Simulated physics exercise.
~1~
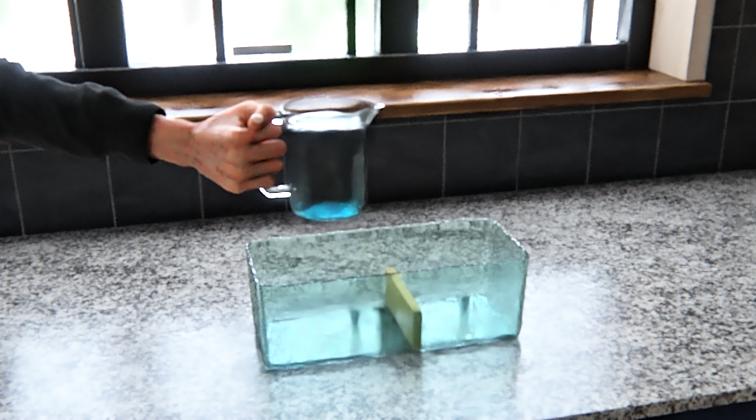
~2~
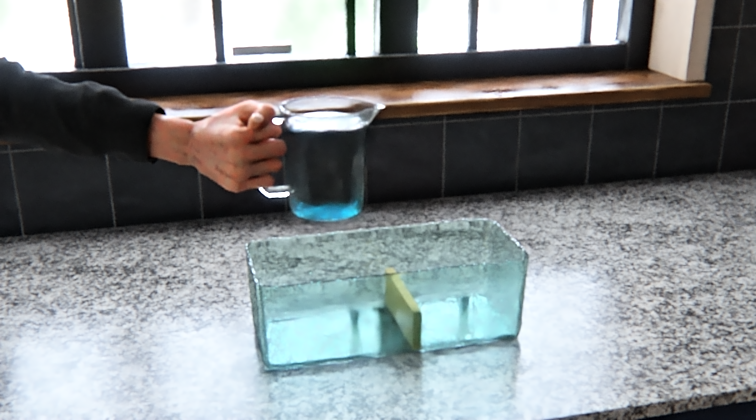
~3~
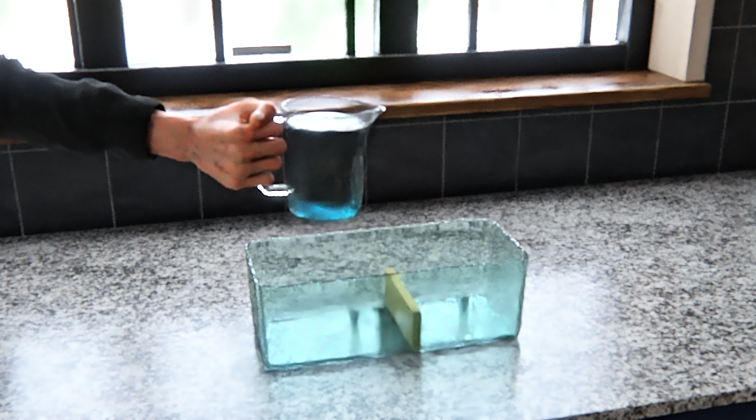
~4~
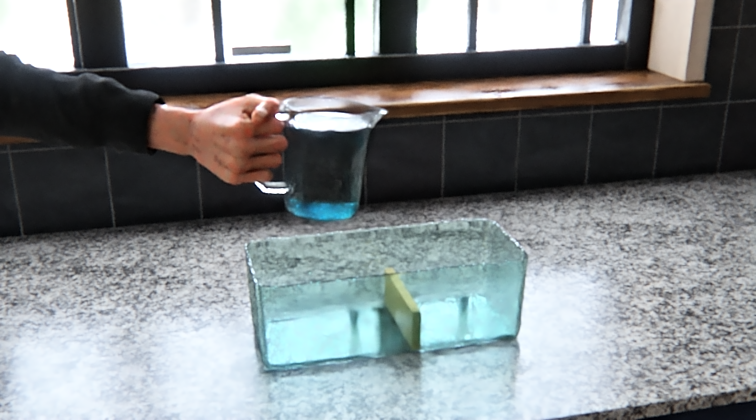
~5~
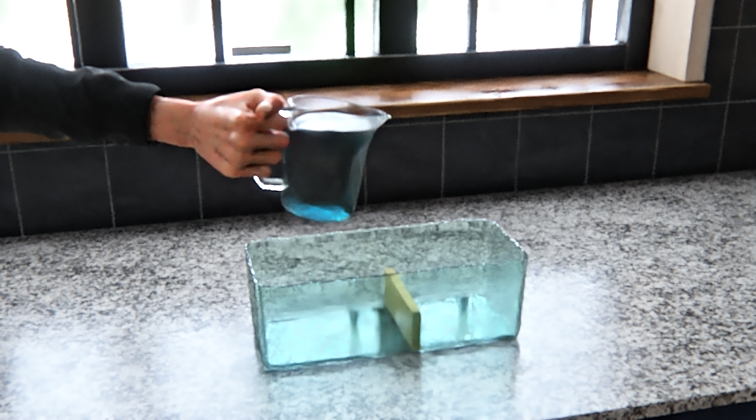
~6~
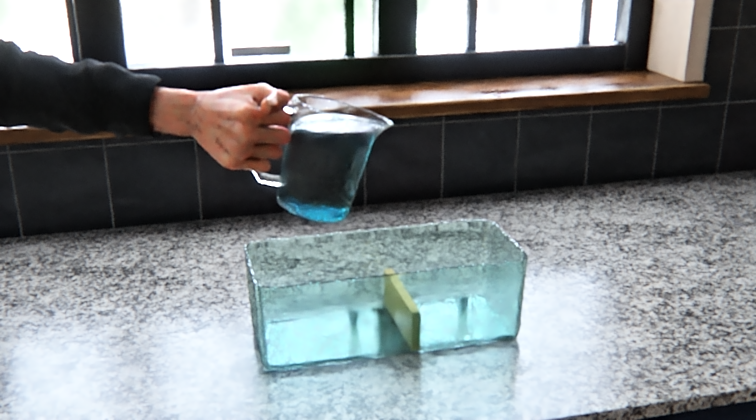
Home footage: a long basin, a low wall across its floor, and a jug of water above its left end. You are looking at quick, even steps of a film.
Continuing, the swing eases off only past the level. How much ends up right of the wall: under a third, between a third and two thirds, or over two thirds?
Over two thirds.
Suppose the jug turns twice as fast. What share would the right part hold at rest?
Near 70 parts in a hundred.
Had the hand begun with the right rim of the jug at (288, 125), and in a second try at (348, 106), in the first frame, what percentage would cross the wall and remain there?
It comes to 5 % the first time and 35 % the second.
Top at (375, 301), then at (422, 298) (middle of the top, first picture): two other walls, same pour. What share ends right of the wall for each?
Try one about 90 %, try two about 60 %.
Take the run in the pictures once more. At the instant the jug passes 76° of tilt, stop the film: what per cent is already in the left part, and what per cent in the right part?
About 0 per cent on the left and 10 on the right.
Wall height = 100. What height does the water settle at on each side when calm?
Left of the wall 10 %, right of the wall 60 %.
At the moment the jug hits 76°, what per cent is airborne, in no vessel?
Roughly 15 percent.
A moment on, the jug is tipped on its side and 72 per cent is still to pour, 0 is left of the wall and 11 right of it.
Next, the jug is tipped right over and 14 per cent is still to pour, 4 is left of the wall and 70 right of it.
Then the jug is tipped right over and 0 per cent is still to pour, 15 is left of the wall and 84 right of it.
Later the jug is tipped right over and 0 per cent is still to pour, 15 is left of the wall and 84 right of it.
Finally, 15 per cent lies left of the wall, 84 right of it and 1 outside.
